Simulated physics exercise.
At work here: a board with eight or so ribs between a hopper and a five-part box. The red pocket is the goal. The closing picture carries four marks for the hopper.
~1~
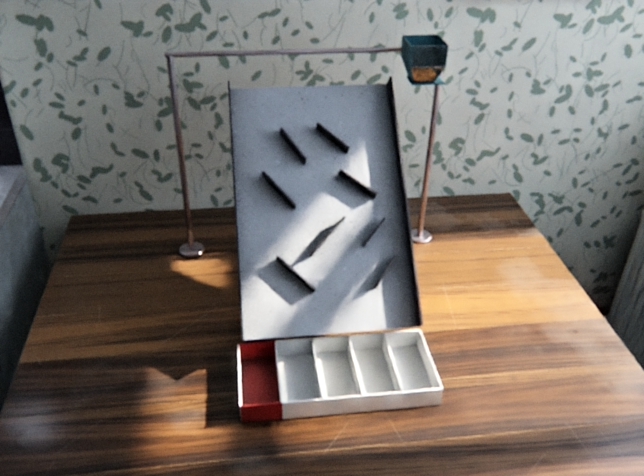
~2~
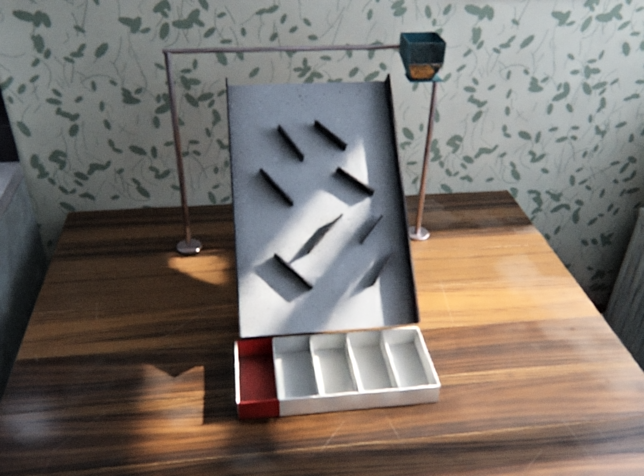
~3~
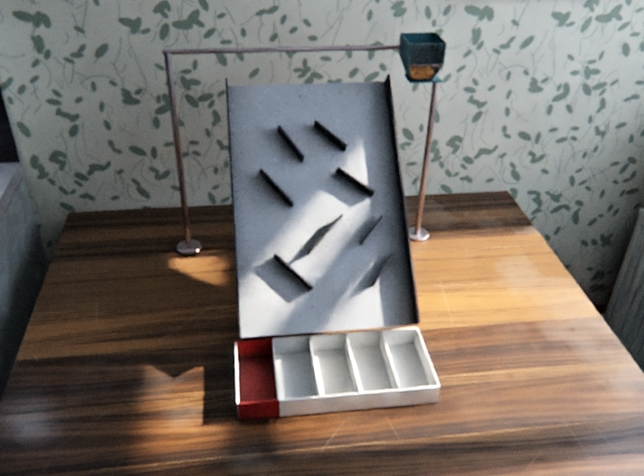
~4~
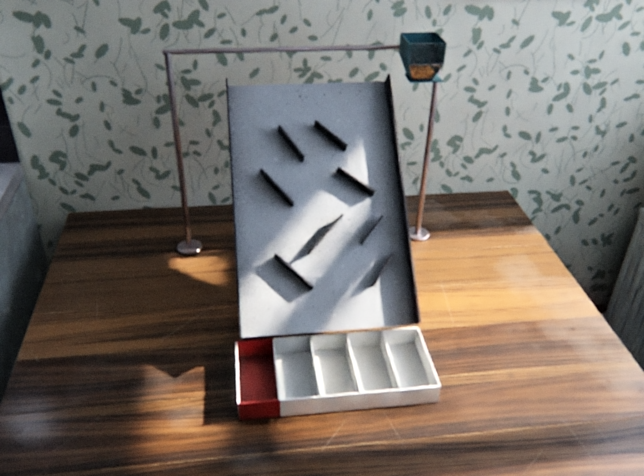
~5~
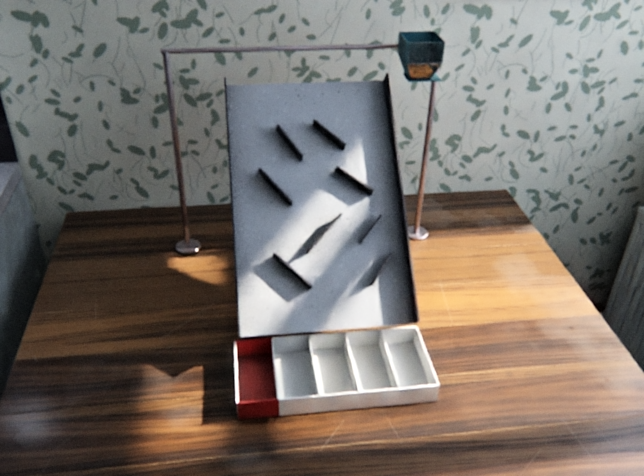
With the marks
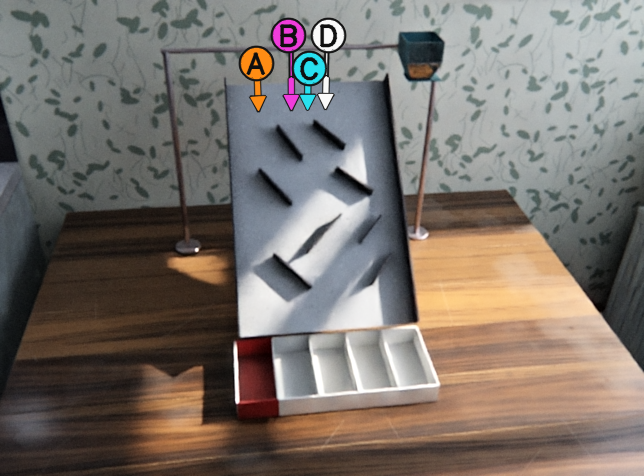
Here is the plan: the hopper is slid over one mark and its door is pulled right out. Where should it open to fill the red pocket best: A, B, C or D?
The best mark is A.
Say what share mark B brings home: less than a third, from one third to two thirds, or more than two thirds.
Less than a third.
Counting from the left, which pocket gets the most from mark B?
The third from the left.
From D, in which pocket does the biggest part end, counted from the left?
The fifth from the left.
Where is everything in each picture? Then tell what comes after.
The first frame shows hopper (421, 75), roasted chickpeas, door shut.
The second frame shows ribs (279, 125) to (304, 157), (315, 120) to (347, 145), (261, 168) to (293, 202).
The third frame shows ribs (338, 167) to (375, 192), (310, 251) to (342, 214), (363, 242) to (382, 216).
The fourth frame shows ribs (275, 253) to (313, 287), (375, 283) to (395, 252).
The fifth frame shows red pocket (259, 408), number 1 of 5 from the left.
On the marked copy, mark A meets the board at (258, 105); mark B meets the board at (291, 104); mark C meets the board at (307, 104); mark D meets the board at (325, 103).
With A, roughly a third in the red pocket, roughly half in other pockets, about a tenth outside the box.
With B, about a tenth in the red pocket, almost all in other pockets.
With C, not one piece in the red pocket, almost all in other pockets.
With D, not one piece in the red pocket, every piece in other pockets.
